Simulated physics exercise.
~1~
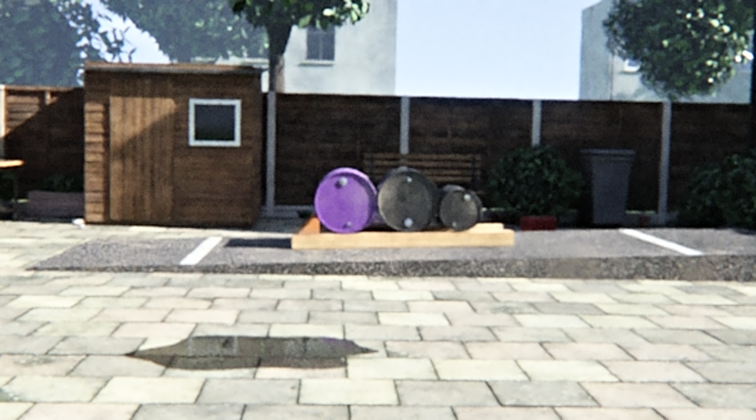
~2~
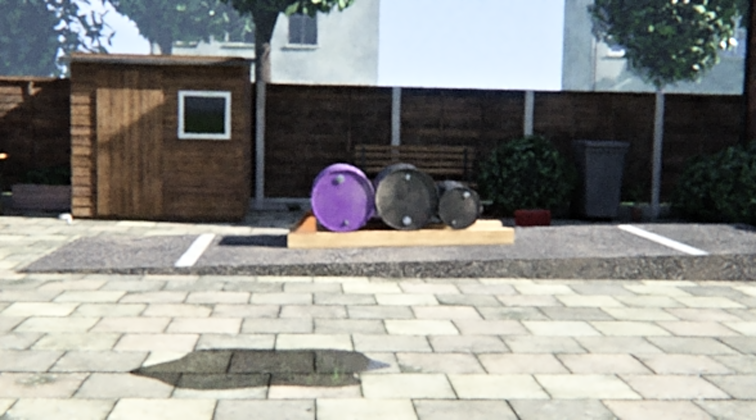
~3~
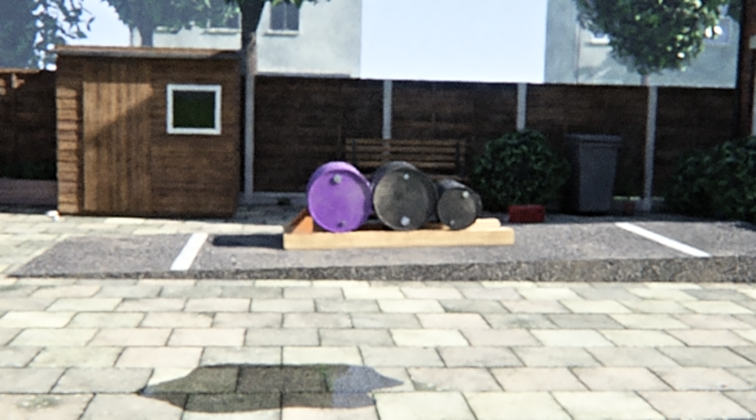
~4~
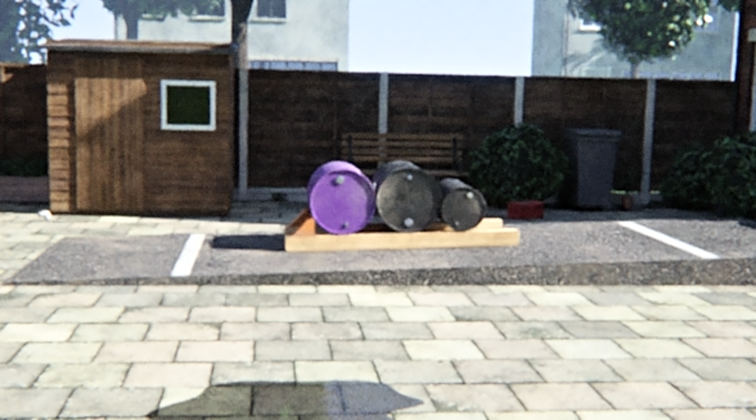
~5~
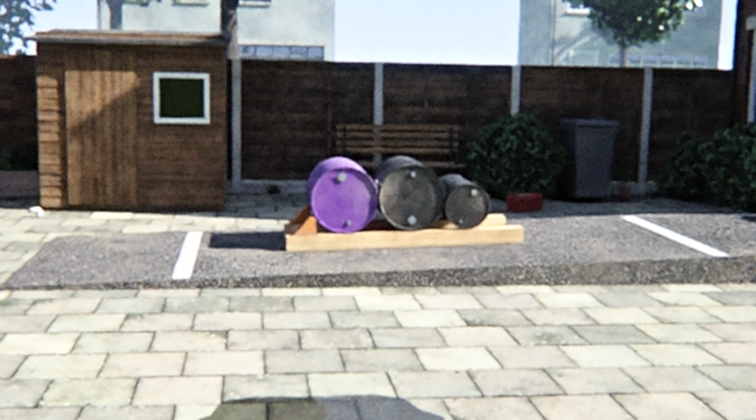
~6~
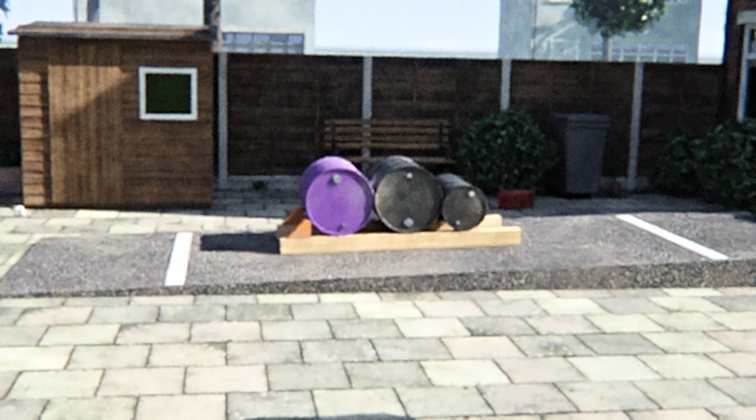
A bright purple drum lies on its side at the left of a row of three, beside a large dark grey drum and a smaller one, on pale wooden bearers. They rest on a grey gravel pad between two white lines, seen from across a paved yard, with a wooden shed at left and a bench, bushes, a bin and a fence behind. The view drifts slowly around the scene, and a dark patch on the paving slides down out of sight. None of the drums rolls. At the end all three still sit together on the bearers, clear of both lines.
